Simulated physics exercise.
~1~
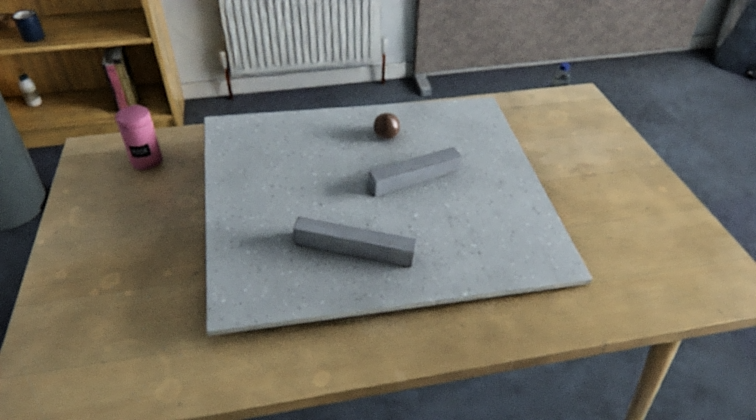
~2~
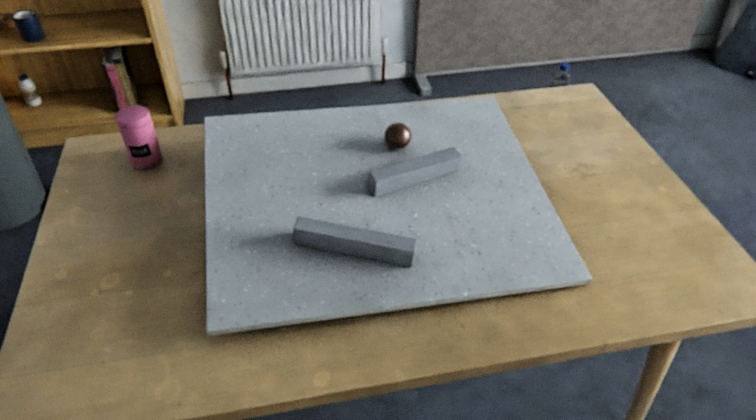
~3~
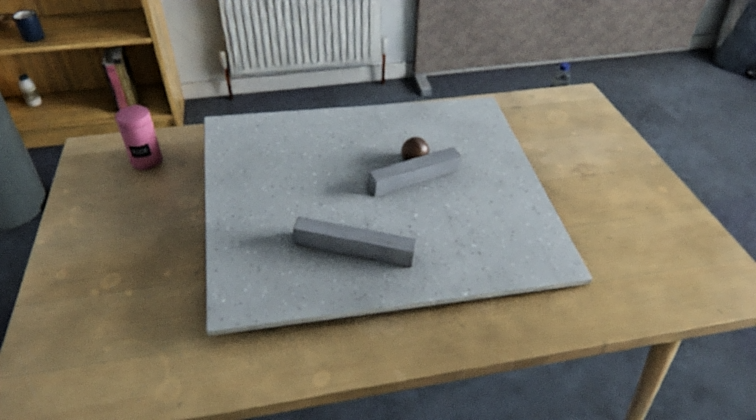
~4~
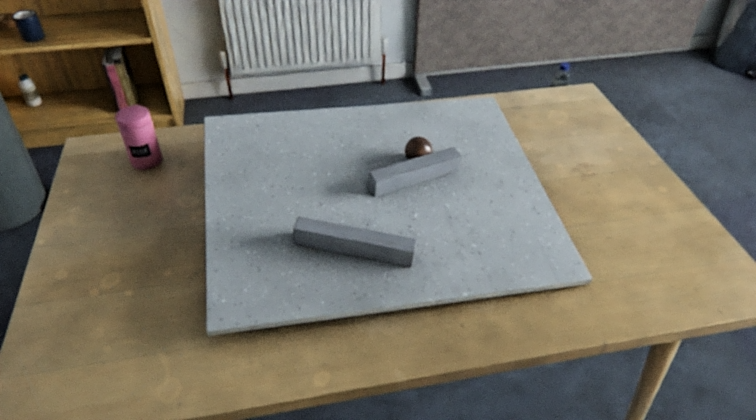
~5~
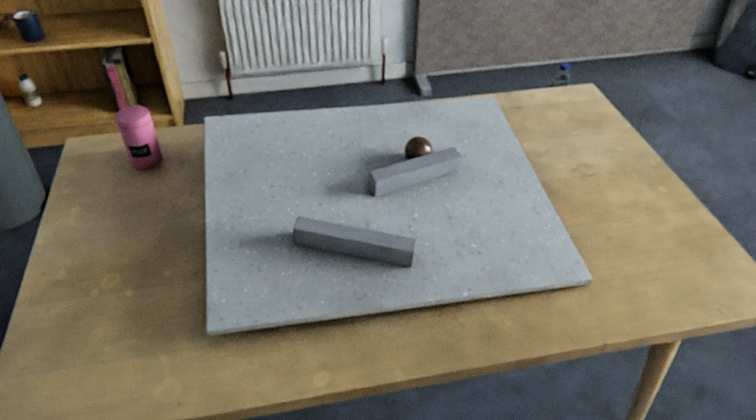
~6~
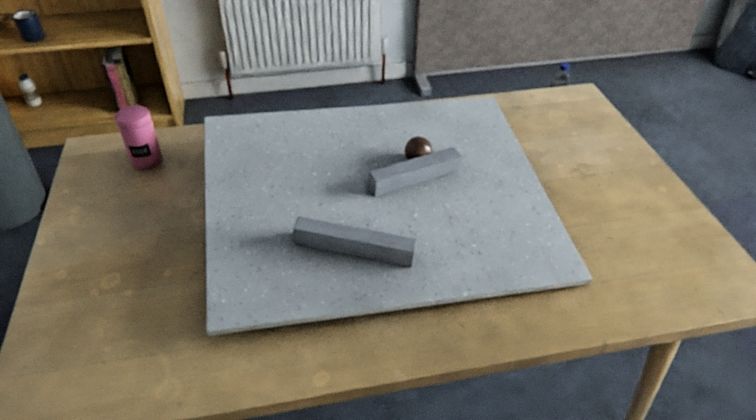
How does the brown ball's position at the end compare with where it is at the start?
At the start the ball sits in the open near the back of the board, behind the rear grey block. By the end it is farther right and closer to the viewer, resting against the back side of that block.
